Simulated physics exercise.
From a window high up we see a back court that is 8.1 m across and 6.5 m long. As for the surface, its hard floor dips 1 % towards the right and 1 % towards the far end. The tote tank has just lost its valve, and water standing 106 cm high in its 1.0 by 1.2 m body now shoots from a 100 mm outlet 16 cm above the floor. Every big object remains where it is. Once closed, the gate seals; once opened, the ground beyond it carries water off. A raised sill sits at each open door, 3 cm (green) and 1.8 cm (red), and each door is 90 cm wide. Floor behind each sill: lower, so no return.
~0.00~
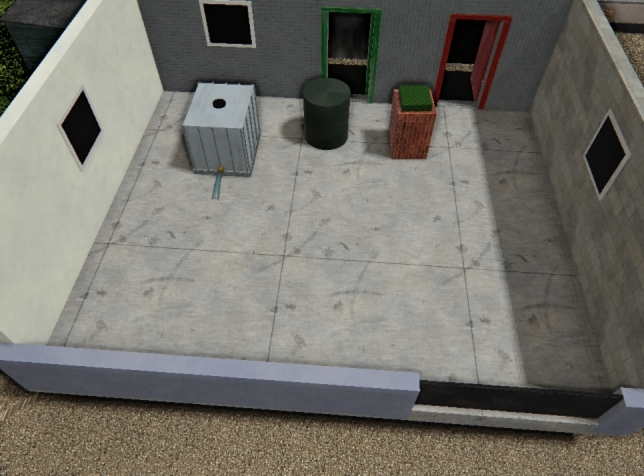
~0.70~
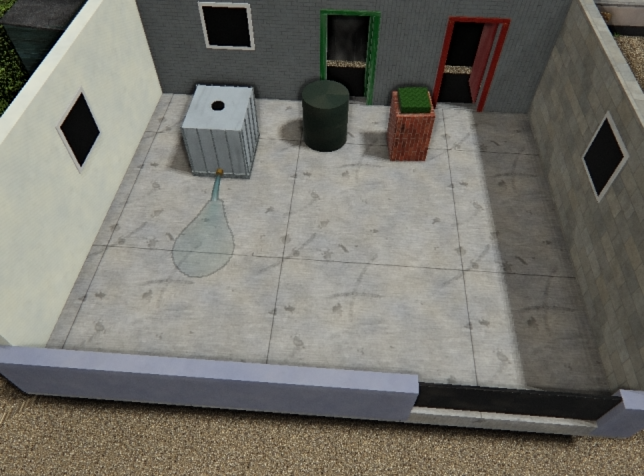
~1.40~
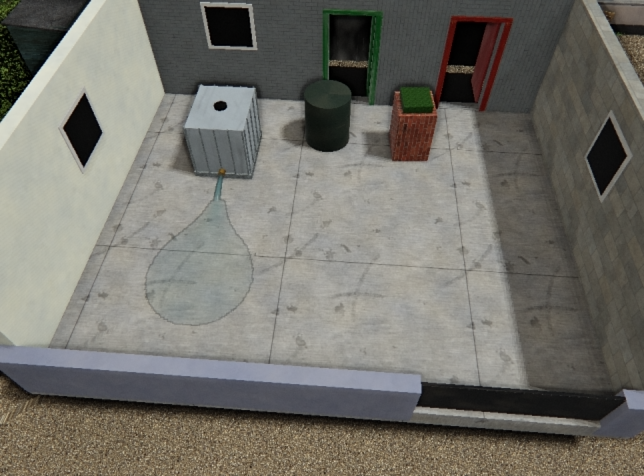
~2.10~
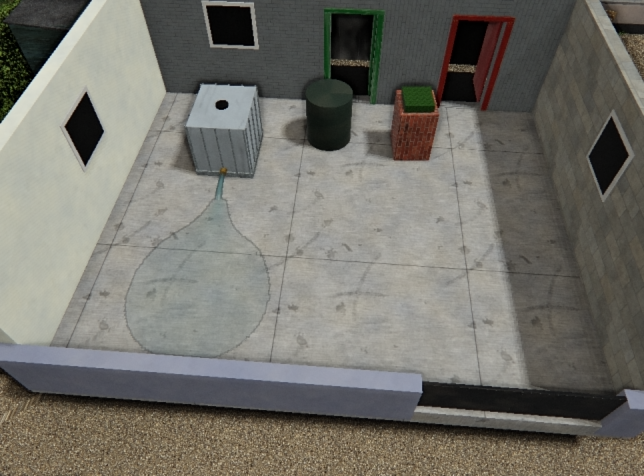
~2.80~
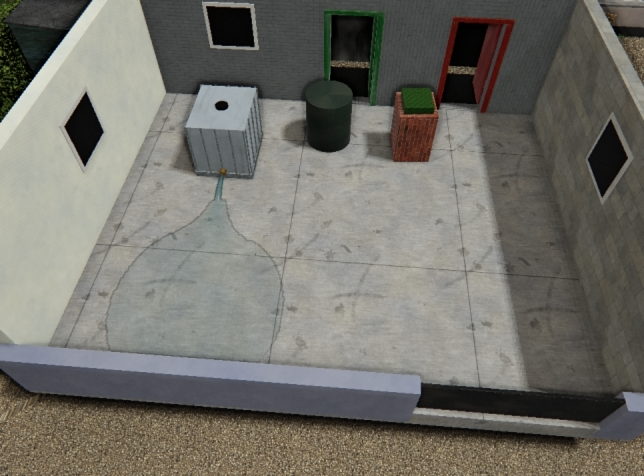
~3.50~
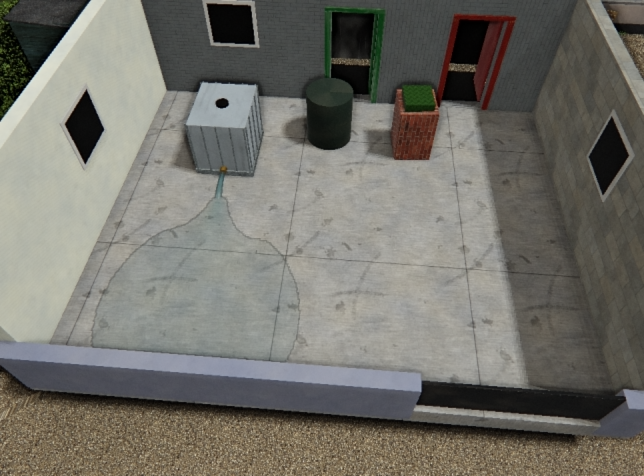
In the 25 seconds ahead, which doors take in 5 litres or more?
Green door no, red door no.
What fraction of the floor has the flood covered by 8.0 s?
About 25 percent.
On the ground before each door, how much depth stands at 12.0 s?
In cm: Green 0.0, red 0.0.
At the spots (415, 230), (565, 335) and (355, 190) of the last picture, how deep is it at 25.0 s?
Spot by spot it's about 0.8, 1.6 and 0.6 centimetres.
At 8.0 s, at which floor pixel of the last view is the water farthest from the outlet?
Look near (434, 395) in the last picture.
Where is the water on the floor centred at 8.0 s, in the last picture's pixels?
I'd say somewhere about (222, 313).
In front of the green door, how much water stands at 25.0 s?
Depth: Approx. 0.0 cm.
After 5.0 s water covers 15 % of the floor and is deepest (4 cm) near (215, 204); green door not reached, red door not reached.
After 8.0 s water covers 25 % of the floor and is deepest (4 cm) near (215, 204); green door not reached, red door not reached.
After 12.0 s water covers 45 % of the floor and is deepest (4 cm) near (215, 204); green door not reached, red door not reached.
After 16.0 s water covers 60 % of the floor and is deepest (4 cm) near (215, 204); green door not reached, red door not reached.
After 25.0 s water covers 85 % of the floor and is deepest (6 cm) near (525, 113); green door not reached, red door 2.6 cm at the sill, 0 L in.
